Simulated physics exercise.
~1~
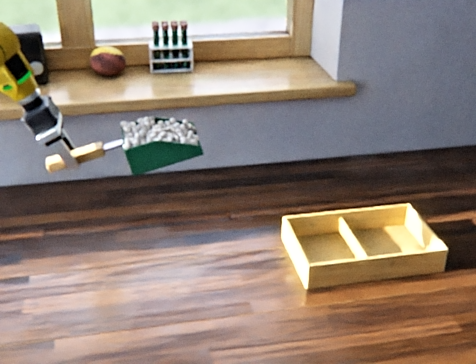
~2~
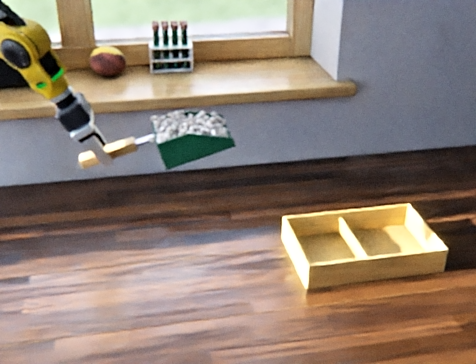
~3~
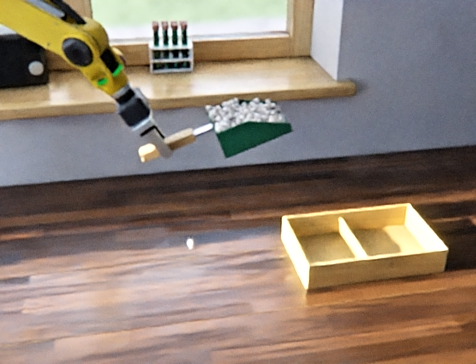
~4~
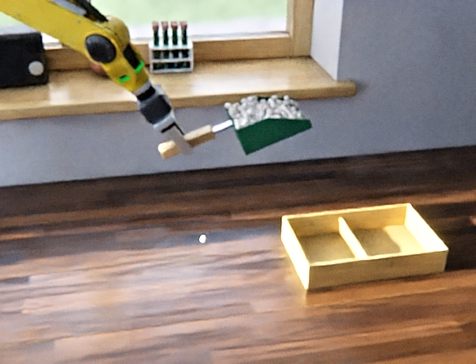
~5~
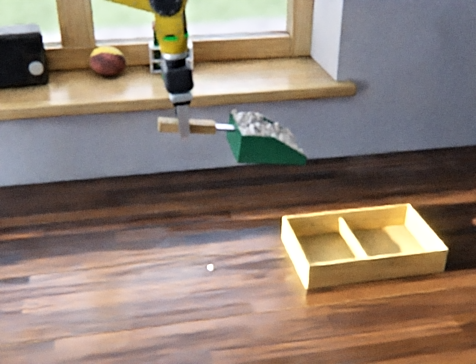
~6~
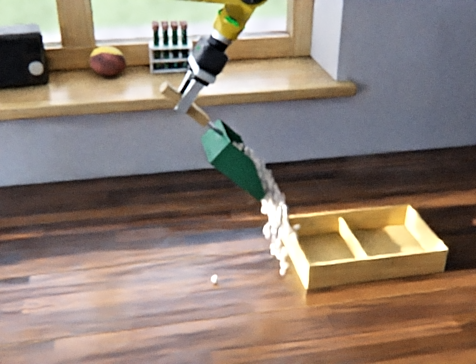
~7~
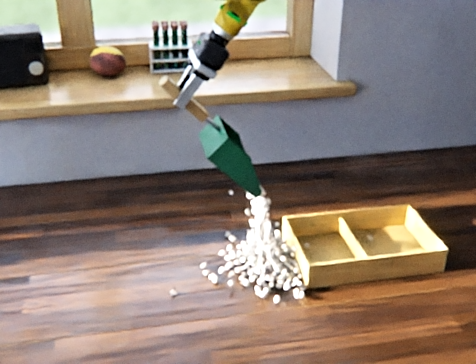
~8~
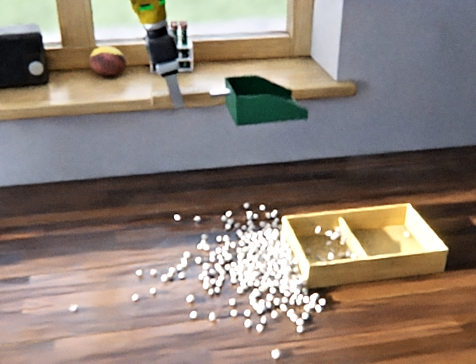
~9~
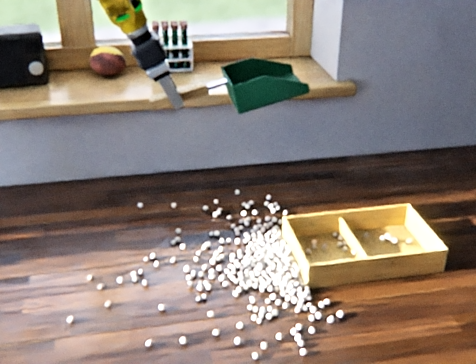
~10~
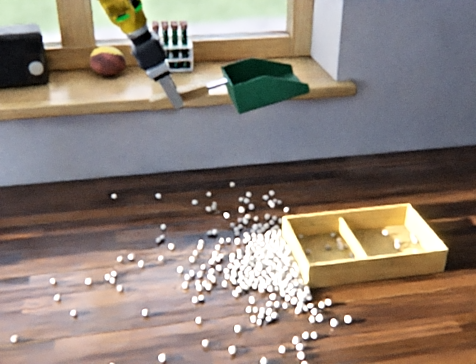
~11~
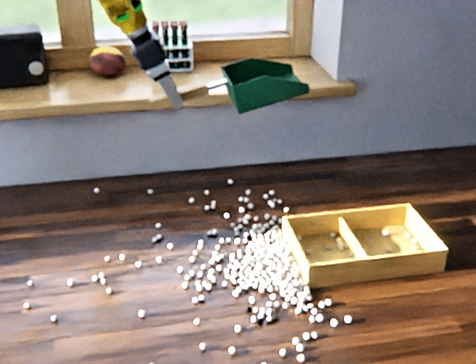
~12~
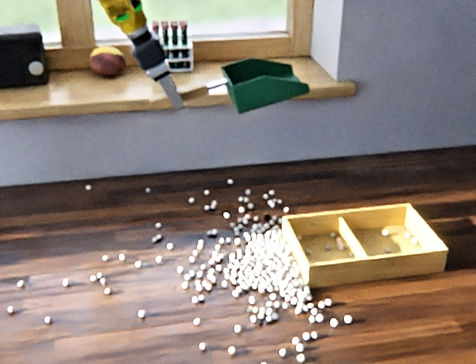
On a dark wooden tabletop beneath a window, a pale wooden box with two compartments sits still while a yellow and black robot arm holds a green scoop heaped with white beads. The arm carries the scoop to the right, and a single bead drops onto the table. Stopping short of the box, it tips the scoop steeply, and the beads pour down beside the box's left end. They pile up and scatter across the wood as the emptied scoop lifts and levels. Most beads end on the table, with only a few inside the box.
